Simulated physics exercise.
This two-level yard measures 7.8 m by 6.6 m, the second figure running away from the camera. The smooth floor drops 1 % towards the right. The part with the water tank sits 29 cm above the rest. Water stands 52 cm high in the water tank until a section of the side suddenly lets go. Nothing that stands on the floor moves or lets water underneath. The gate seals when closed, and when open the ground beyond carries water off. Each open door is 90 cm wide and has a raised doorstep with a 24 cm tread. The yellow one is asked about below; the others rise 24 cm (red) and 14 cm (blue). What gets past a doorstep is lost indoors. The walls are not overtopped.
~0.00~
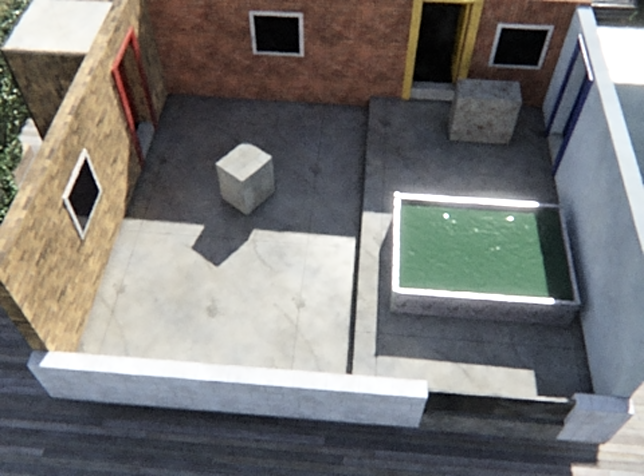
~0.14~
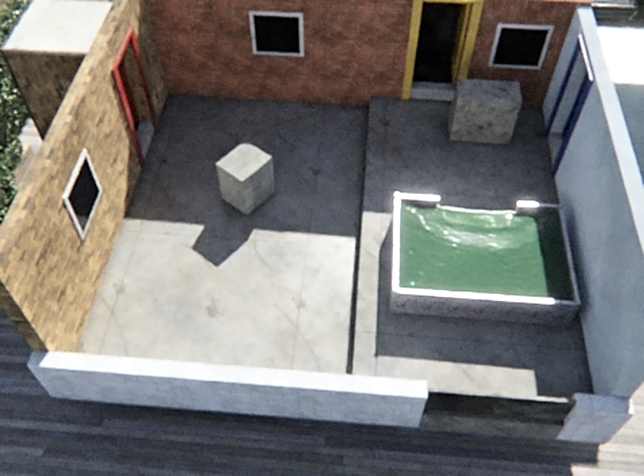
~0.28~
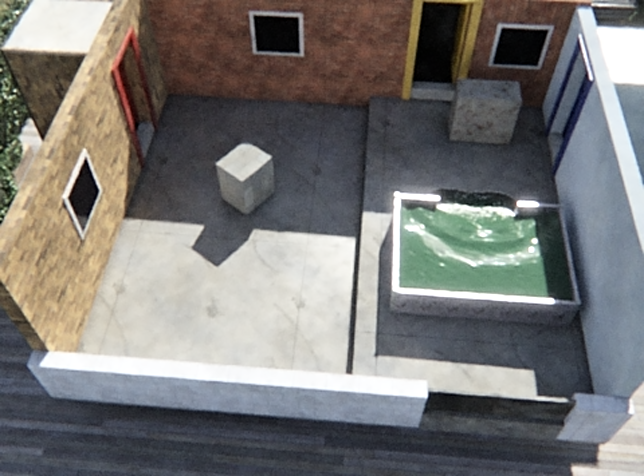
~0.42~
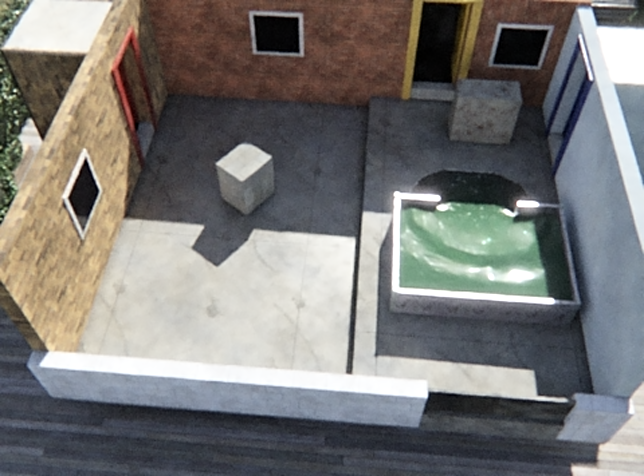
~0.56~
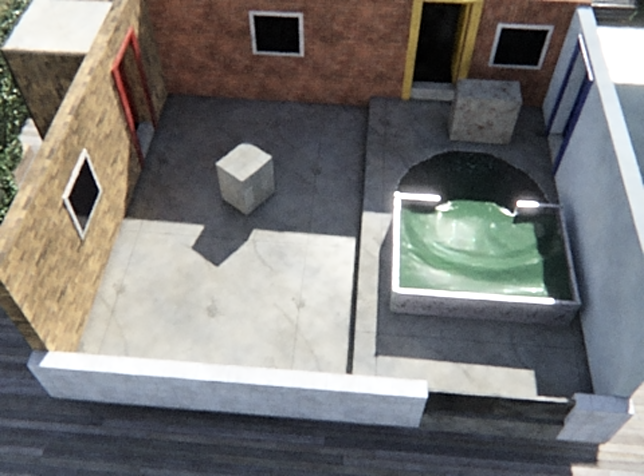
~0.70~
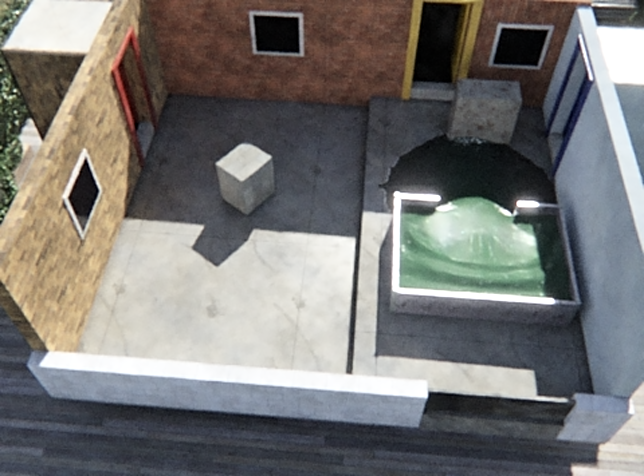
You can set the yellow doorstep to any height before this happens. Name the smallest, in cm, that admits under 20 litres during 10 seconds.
At least 12.5 cm or so.
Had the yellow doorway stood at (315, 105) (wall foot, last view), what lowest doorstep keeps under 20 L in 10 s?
Roughly 7.0 cm.
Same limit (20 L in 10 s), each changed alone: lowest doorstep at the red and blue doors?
Roughly 8.5 cm at red and 24 cm at blue.
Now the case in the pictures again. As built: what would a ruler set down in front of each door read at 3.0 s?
In cm: Yellow 15, red 0, blue 23.
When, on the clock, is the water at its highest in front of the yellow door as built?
Near 4.0 s.
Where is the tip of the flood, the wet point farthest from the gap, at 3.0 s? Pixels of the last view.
Near (210, 99).
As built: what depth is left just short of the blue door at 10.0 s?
About 10.5 cm.
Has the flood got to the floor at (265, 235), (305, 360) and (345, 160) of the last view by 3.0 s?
In that order: Dry, still dry, wet.
After 1.4 s water covers 15 % of the floor, deepest (34 cm) near (473, 149); 10 cm at the yellow door, 0 litres in over its 25 cm doorstep.
After 3.0 s water covers 30 % of the floor, deepest (30 cm) near (541, 110); 15 cm at the yellow door, 0 litres in over its 25 cm doorstep.
After 10.0 s water covers 85 % of the floor, deepest (11 cm) near (542, 116); 8 cm at the yellow door, 0 litres in over its 25 cm doorstep.
At the yellow door as built, the water arrived by 1.2 s and peaked near 17 cm at 4.0 s.
Run again over the same 10 s with other heights there, 31 litres in over 11.5 cm, 6 litres over 15.5 cm. The limit of 20 litres is kept from about 12.5 cm up.
